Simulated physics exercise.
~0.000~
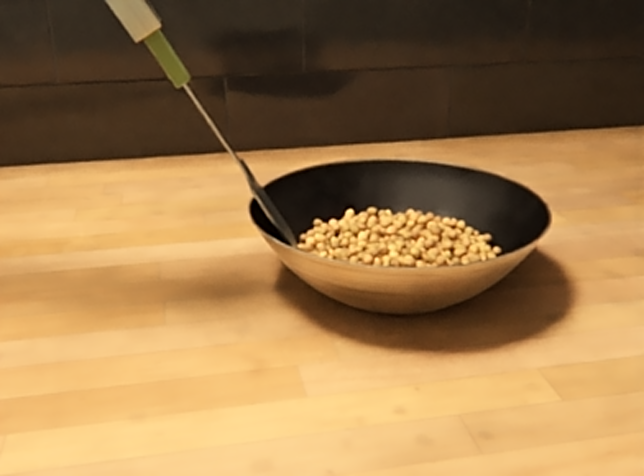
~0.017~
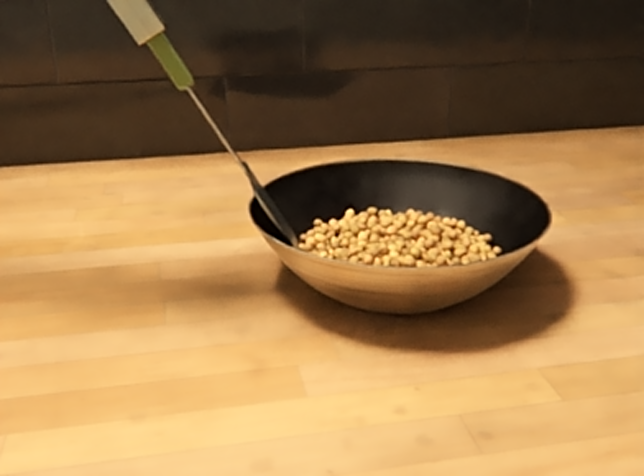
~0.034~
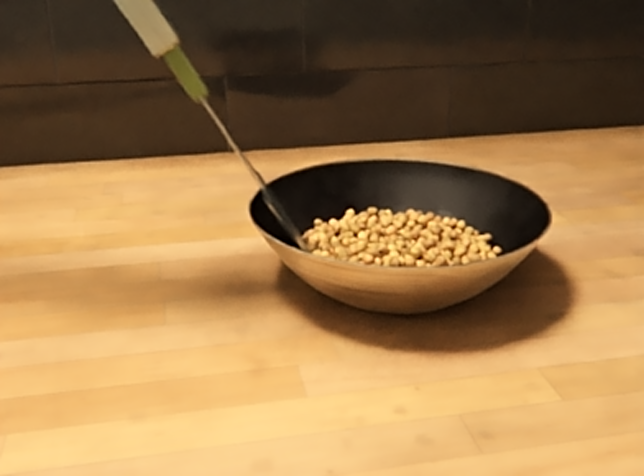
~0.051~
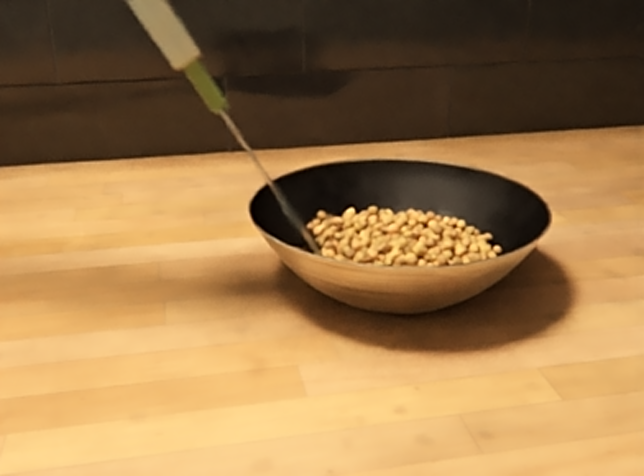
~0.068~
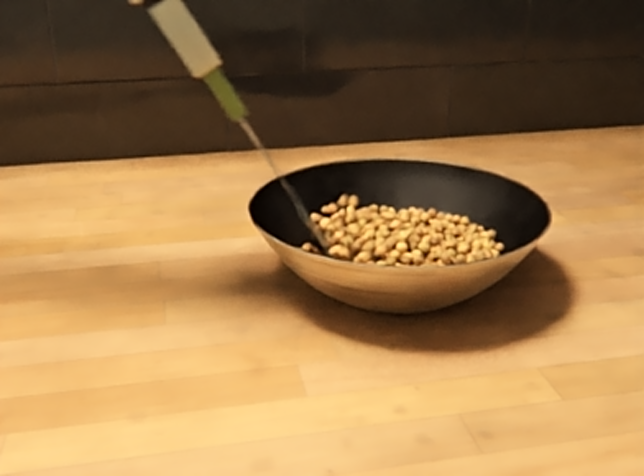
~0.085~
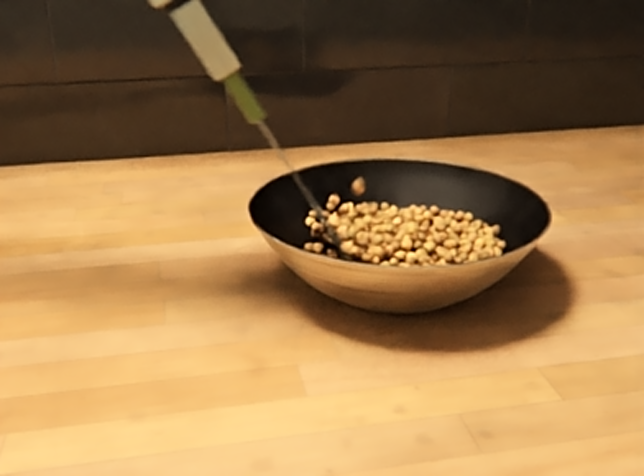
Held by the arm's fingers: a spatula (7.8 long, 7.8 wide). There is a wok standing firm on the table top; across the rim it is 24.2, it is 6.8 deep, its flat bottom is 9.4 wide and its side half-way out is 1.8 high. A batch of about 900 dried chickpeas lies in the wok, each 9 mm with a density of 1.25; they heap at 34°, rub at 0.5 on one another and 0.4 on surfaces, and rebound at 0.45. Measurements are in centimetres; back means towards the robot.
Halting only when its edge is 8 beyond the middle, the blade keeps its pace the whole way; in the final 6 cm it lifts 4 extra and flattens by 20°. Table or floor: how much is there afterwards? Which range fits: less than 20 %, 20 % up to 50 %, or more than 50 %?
The range that fits is 20 % up to 50 %.
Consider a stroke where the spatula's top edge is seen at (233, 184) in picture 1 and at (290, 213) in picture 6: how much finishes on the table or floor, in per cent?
About 25 per cent.
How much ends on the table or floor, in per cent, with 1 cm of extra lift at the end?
It comes to near 30 percent.
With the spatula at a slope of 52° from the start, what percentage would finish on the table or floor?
Some 30 in a hundred.
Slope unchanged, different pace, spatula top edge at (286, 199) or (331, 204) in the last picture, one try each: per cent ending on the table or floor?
That comes to some 20 and some 35 percent, in that order.
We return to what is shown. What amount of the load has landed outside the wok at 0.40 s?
Share at that moment: Roughly 5 %.
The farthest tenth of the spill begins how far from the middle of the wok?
The distance is roughly 45 cm.
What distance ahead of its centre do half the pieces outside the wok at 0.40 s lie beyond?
The distance is about 20 cm.
By 0.13 s, sloping 60°, highest piece 11 above the table; 900 in the wok.
By 0.18 s, sloping 52°, highest piece 11 above the table; 900 in the wok.
By 0.40 s, sloping 40°, highest piece 13 above the table; 637 in the wok, 65 on the table or floor, 198 on the blade or in flight.
By 1.45 s, sloping 40°, highest piece 6 above the table; 637 in the wok, 263 on the table or floor.
Final count, 637 in the wok, 263 on the table or floor. That is 29 % on the table or floor.
